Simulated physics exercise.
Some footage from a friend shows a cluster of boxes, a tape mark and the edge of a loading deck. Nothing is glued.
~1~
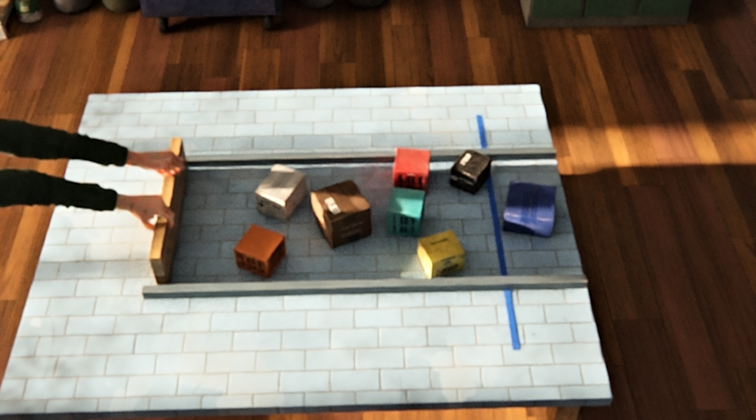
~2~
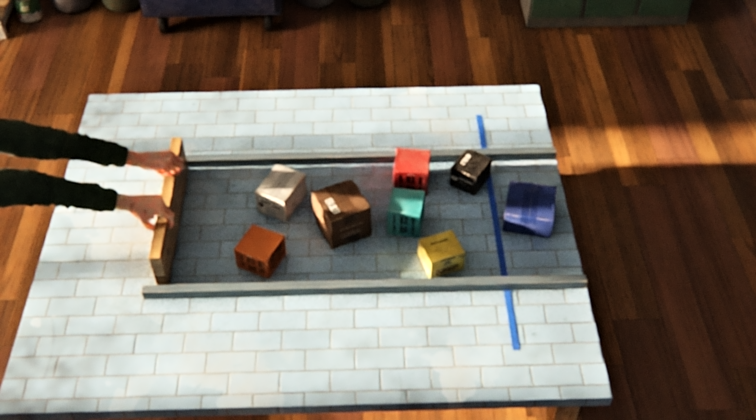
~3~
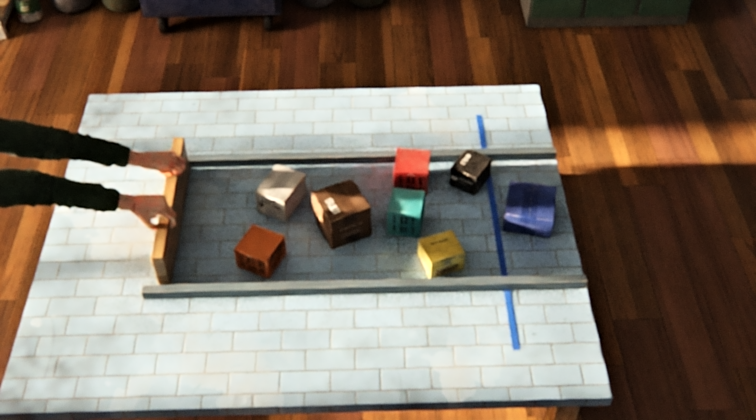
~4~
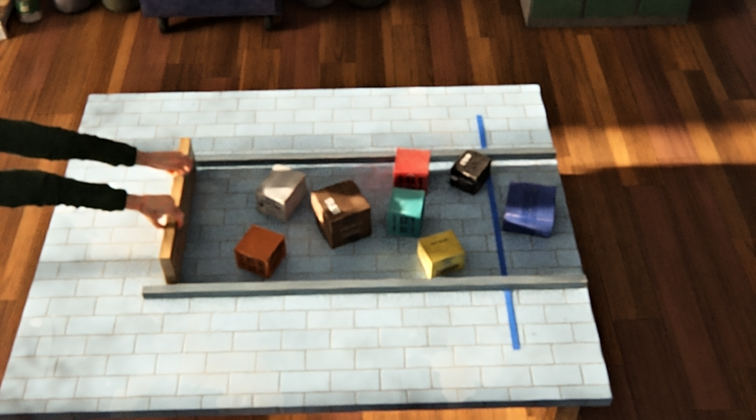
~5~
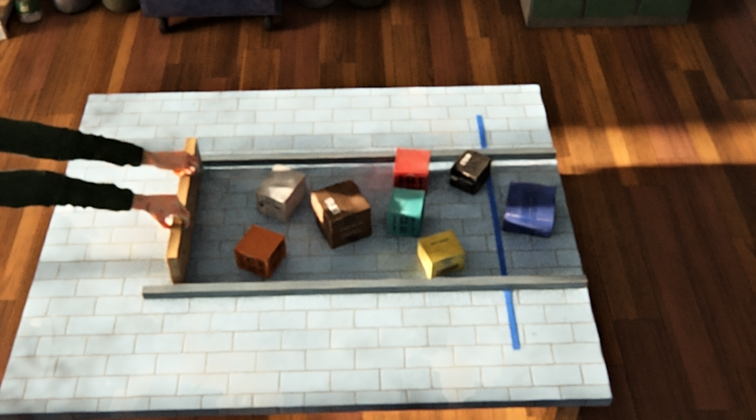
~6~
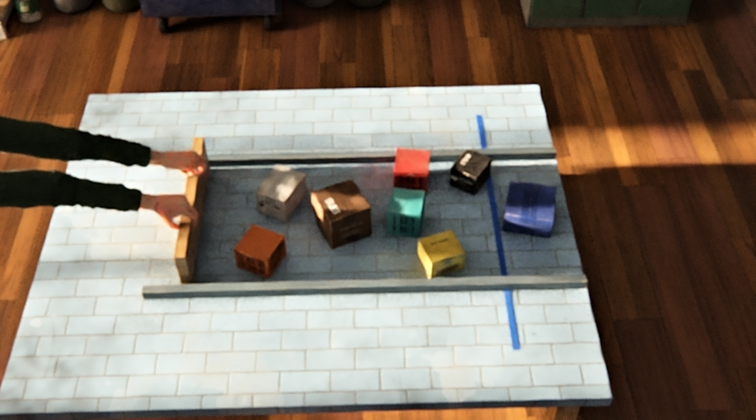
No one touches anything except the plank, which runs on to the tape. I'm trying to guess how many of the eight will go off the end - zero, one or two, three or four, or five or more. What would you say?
I expect only a pair or one to end up below.
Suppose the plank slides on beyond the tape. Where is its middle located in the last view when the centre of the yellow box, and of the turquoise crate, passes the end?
Approx. (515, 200) / approx. (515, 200) for the other.
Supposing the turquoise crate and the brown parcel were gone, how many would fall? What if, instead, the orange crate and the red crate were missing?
Try 1: 1; try 2: 1.
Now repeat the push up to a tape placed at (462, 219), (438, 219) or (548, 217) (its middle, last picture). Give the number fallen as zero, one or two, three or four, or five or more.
Result per tape, in order - none / none / 5 or more.
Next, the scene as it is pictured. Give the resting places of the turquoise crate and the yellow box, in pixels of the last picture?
First object: (553, 224); second object: (560, 260).
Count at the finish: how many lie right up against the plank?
3 end up touching it.
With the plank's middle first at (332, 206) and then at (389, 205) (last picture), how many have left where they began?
First 4, after that 7.
Early on, none off yet; blue box at rest near (530, 209); black parcel at rest near (471, 172); yellow box at rest near (441, 254).
Finally, the number that fall off is one or two; lost, black parcel and blue box.
